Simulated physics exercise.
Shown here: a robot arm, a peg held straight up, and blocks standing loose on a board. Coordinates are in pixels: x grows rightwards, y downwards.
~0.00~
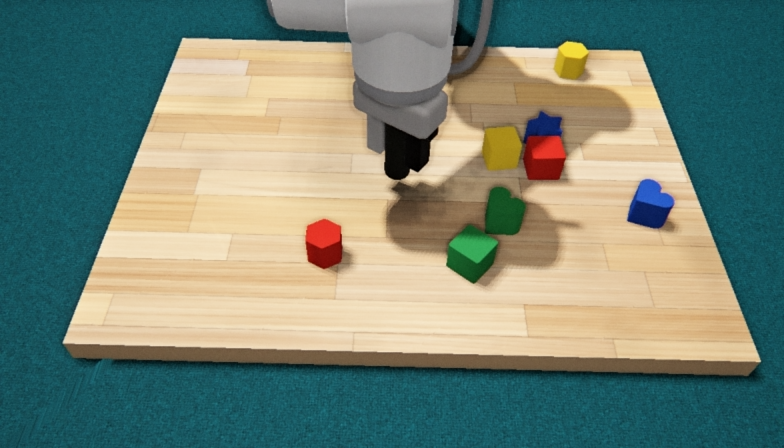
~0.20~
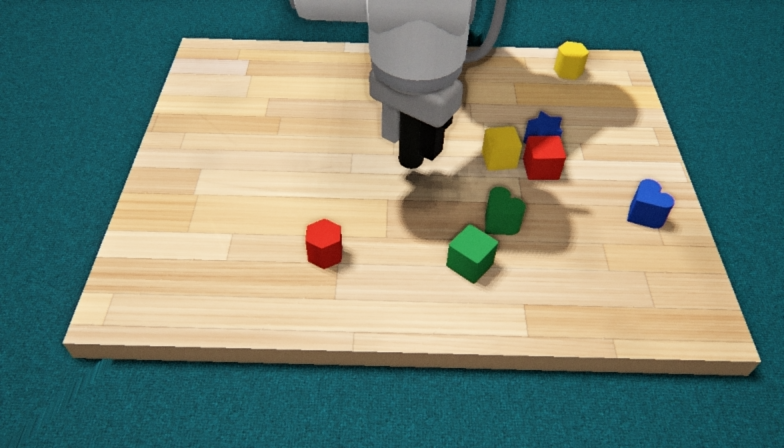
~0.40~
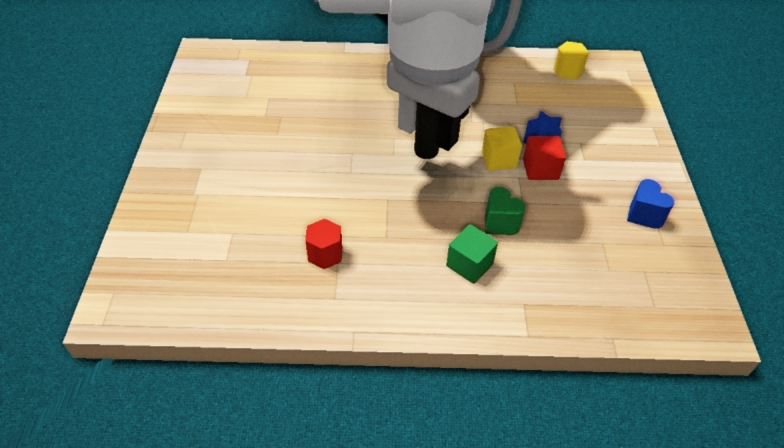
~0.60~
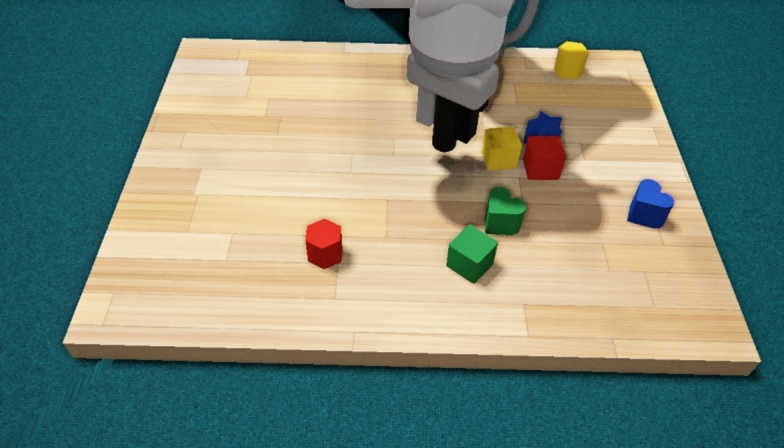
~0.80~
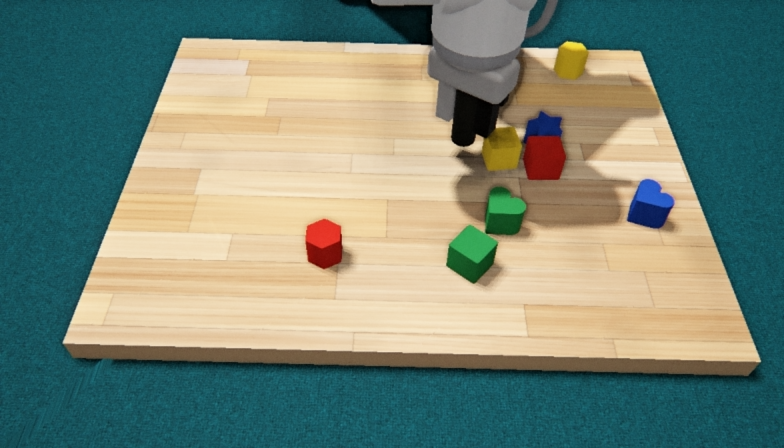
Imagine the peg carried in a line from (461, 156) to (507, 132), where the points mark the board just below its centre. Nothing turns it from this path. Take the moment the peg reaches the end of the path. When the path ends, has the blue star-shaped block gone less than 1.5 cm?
Yes - that is the case.
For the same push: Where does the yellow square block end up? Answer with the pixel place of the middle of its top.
My best guess is (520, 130).
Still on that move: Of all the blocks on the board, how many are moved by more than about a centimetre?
Just one will move.
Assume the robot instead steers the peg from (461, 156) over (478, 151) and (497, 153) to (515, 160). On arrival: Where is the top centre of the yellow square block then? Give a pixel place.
Pixel (548, 144).
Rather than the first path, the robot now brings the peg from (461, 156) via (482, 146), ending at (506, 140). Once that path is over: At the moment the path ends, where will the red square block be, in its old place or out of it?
Displaced, by a centimetre or more.
The first path, step by step. Halfway along, peg (487, 128); yellow square block (512, 135), turned 35° clockwise.
At the end, peg (510, 117); yellow square block (520, 130), turned 75° clockwise; blue star-shaped block not moved; red square block (551, 149).
